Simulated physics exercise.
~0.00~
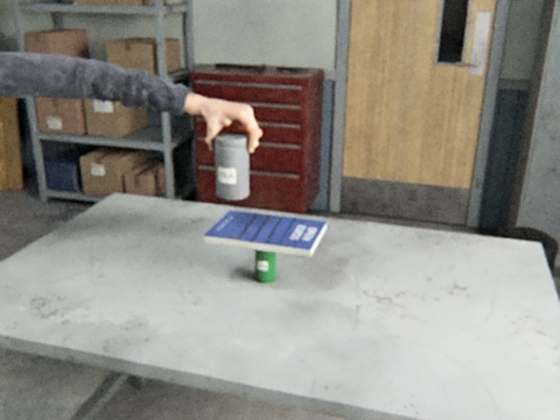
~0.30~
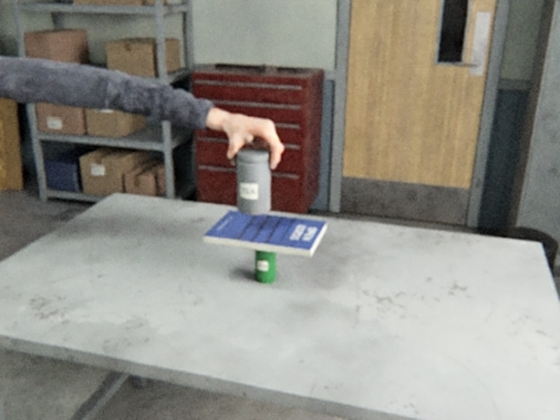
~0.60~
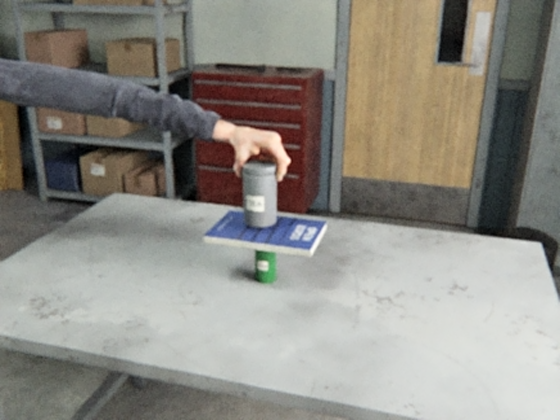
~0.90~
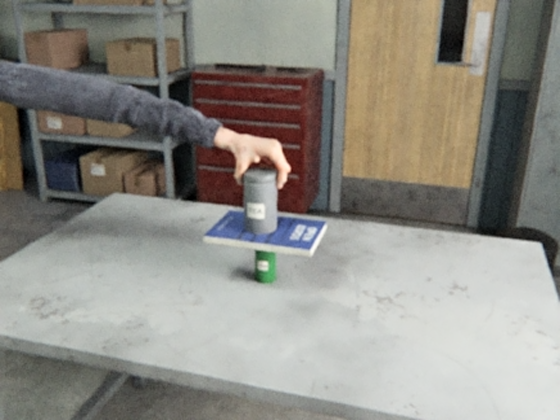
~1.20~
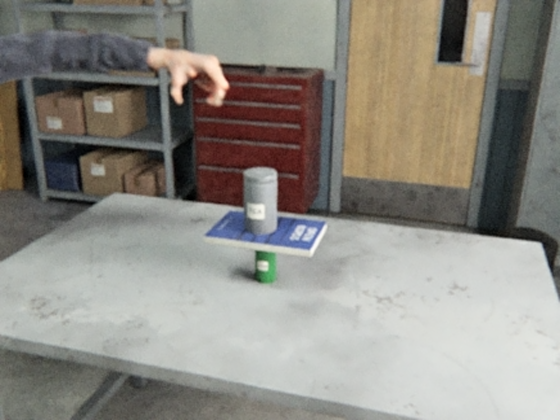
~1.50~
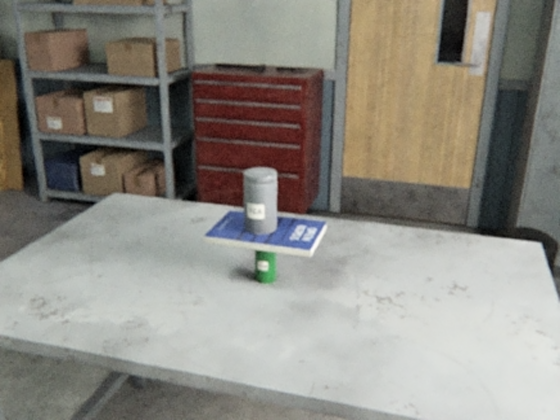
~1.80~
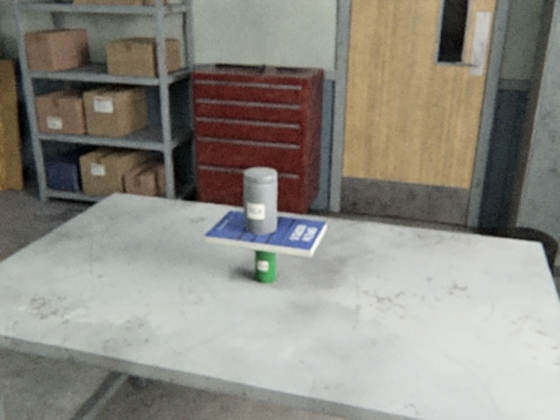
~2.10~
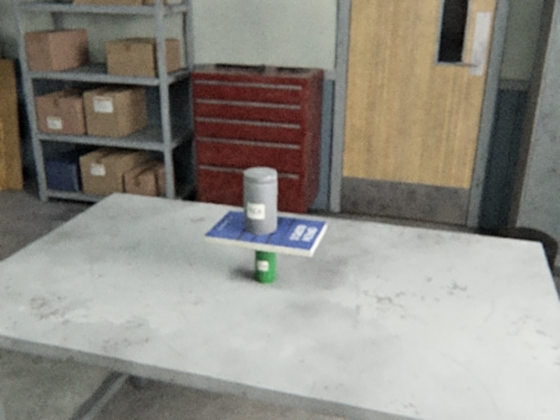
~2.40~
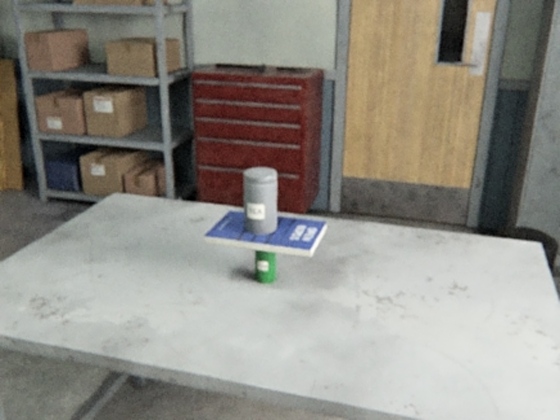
A hand lowering a grey jar onto a blue book balanced on a green shaker, then withdrawing left as the stack stays standing.
